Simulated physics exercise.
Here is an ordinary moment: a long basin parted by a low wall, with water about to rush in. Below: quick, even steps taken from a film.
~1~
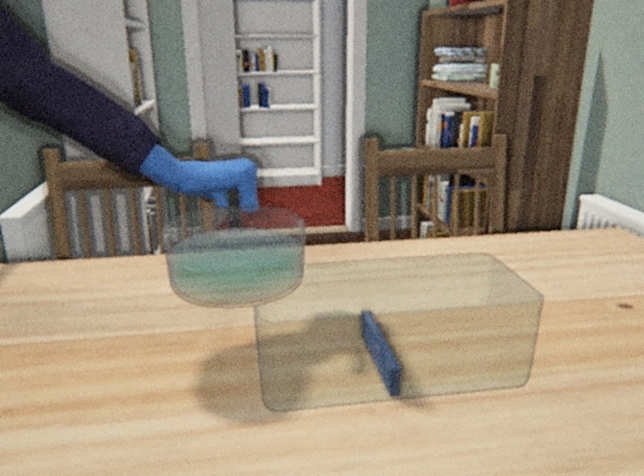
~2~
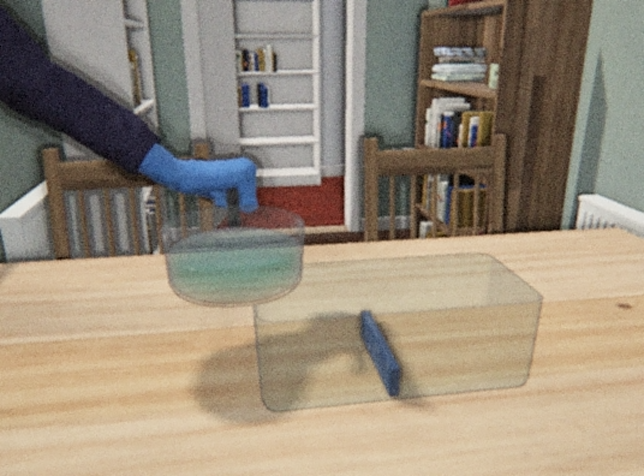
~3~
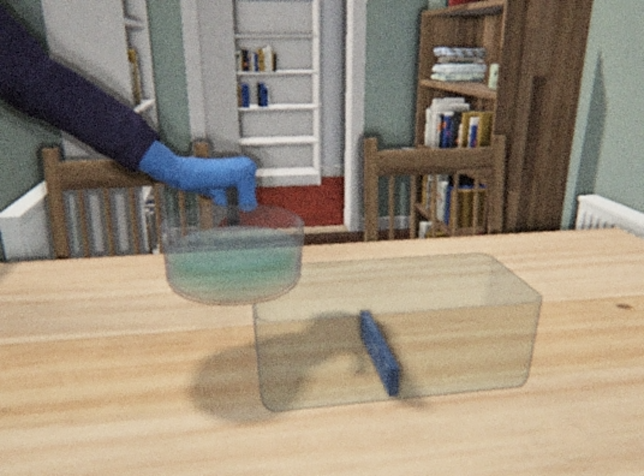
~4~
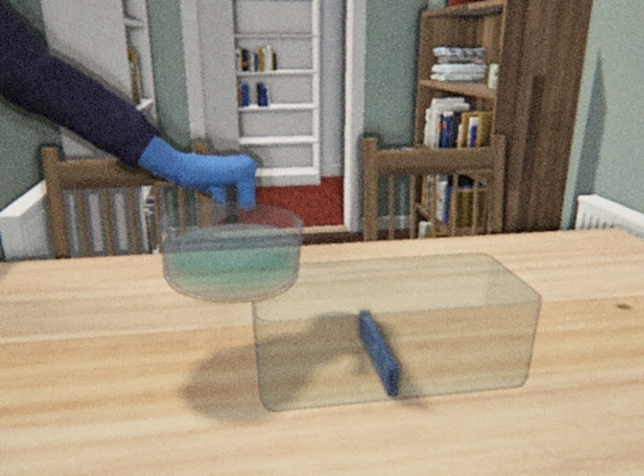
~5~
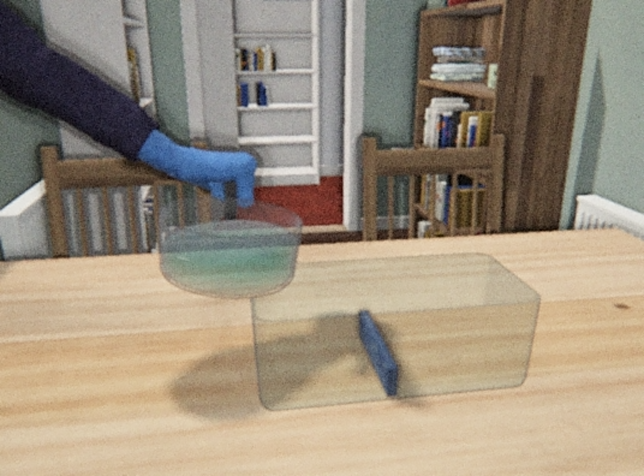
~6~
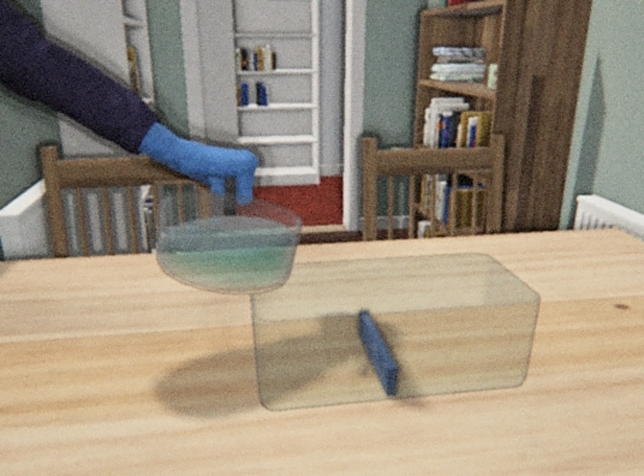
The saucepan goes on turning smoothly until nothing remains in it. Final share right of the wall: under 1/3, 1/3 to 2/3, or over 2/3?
1/3 to 2/3.
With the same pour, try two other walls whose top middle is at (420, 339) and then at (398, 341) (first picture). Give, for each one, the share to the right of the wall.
In turn 10 and 15 in a hundred.
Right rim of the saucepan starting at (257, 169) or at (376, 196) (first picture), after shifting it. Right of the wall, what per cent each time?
It would come to near 10 per cent, and then near 95 per cent.
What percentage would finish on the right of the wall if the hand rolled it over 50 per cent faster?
It comes to some 60 in a hundred.
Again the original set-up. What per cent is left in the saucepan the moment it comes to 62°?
About 65 %.
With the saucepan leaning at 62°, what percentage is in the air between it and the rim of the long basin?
Estimate: Some 30 per cent.
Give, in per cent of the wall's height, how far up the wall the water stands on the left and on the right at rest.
Roughly 40 left of the wall, roughly 40 right of it.
A moment on, the tilt is 62° and 63 per cent is still to pour, 8 is left of the wall and 0 right of it.
Next, the tilt is 97° and 11 per cent is still to pour, 31 is left of the wall and 45 right of it.
Then the tilt is 107° and 0 per cent is still to pour, 49 is left of the wall and 50 right of it.
Later the tilt is 107° and 0 per cent is still to pour, 49 is left of the wall and 50 right of it.
In the end 49 per cent lies left of the wall, 50 right of it and 1 outside.
